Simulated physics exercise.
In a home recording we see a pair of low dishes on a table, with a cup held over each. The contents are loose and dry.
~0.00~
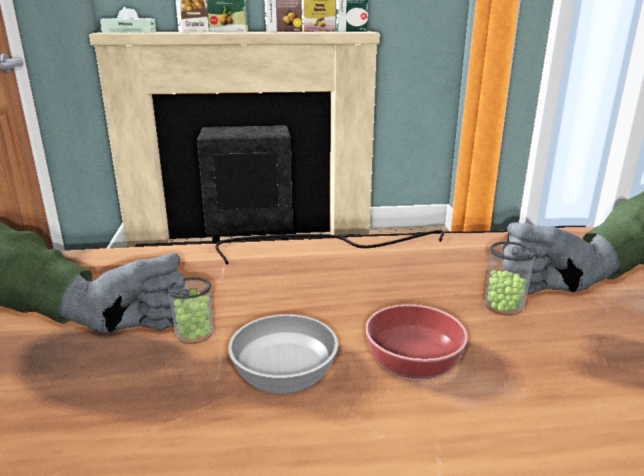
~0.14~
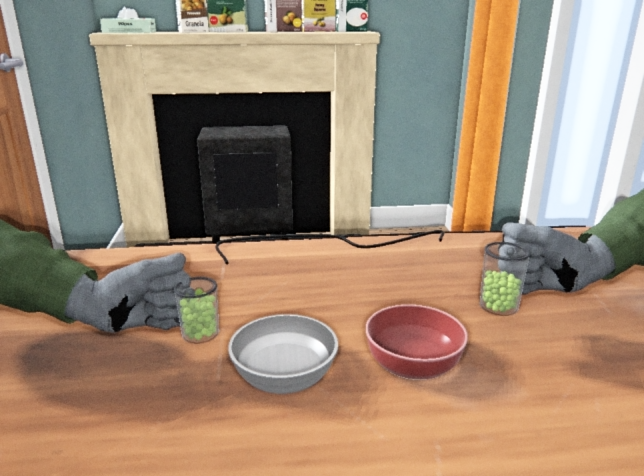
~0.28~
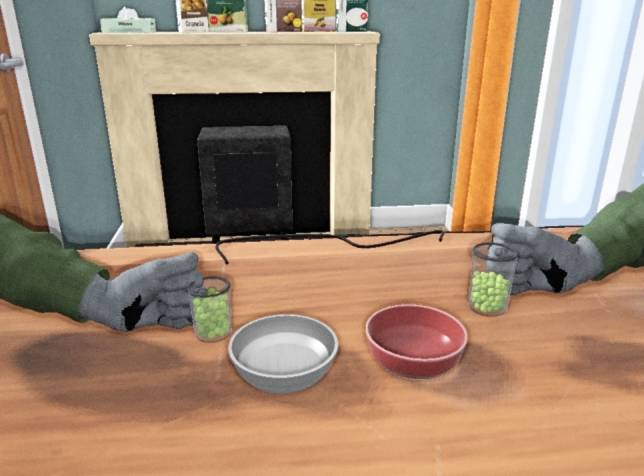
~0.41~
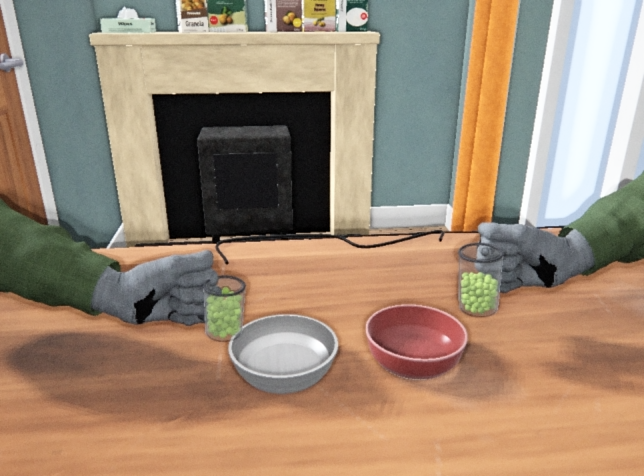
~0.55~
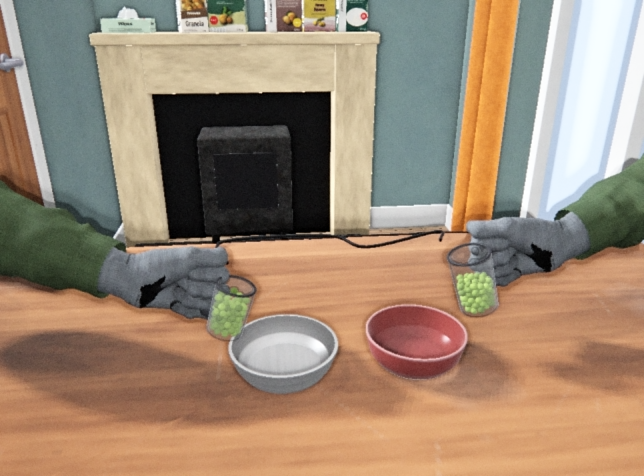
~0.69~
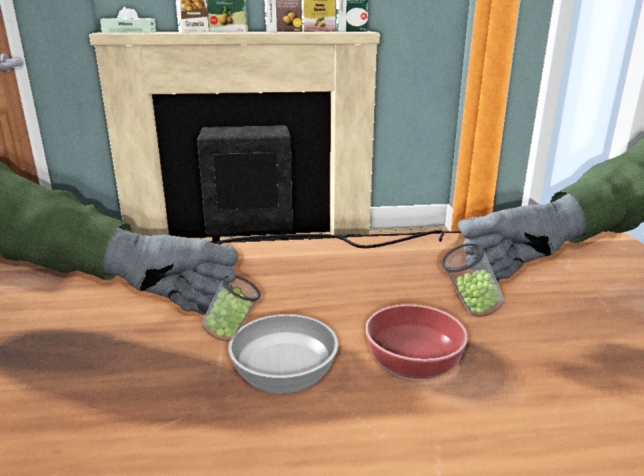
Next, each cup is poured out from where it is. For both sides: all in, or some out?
Left dish: Full capture, right dish: Full capture.
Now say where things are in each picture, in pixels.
In the first picture, left dish at (287, 379), empty; left cup at (192, 311), holding dried peas, just above its dish; right dish at (431, 363), empty; right cup at (508, 279), holding dried peas, just above its dish.
In the second picture, left cup at (198, 311), upright; right cup at (503, 279), upright.
In the third picture, left cup at (211, 310), upright; right cup at (491, 280), upright.
In the fourth picture, left cup at (224, 309), tipped 5°; right cup at (479, 280), tipped 5°.
In the fifth picture, left cup at (230, 309), tipped 17°; right cup at (474, 281), tipped 17°.
In the sixth picture, left dish at (287, 379); left cup at (230, 309), tipped 29°; right dish at (431, 363); right cup at (474, 281), tipped 29°.
After 1.15 s, left, all still in the cup; right, all still in the cup.
After 1.56 s, left, most still in the cup, about a quarter in the dish, a small part in the air; right, nearly all still in the cup, a small part in the dish, a small part in the air.
After 1.91 s, left, all in the dish; right, all in the dish.
At rest (2.5 s), left, all in the dish, none outside the dish; right, all in the dish, none outside the dish.
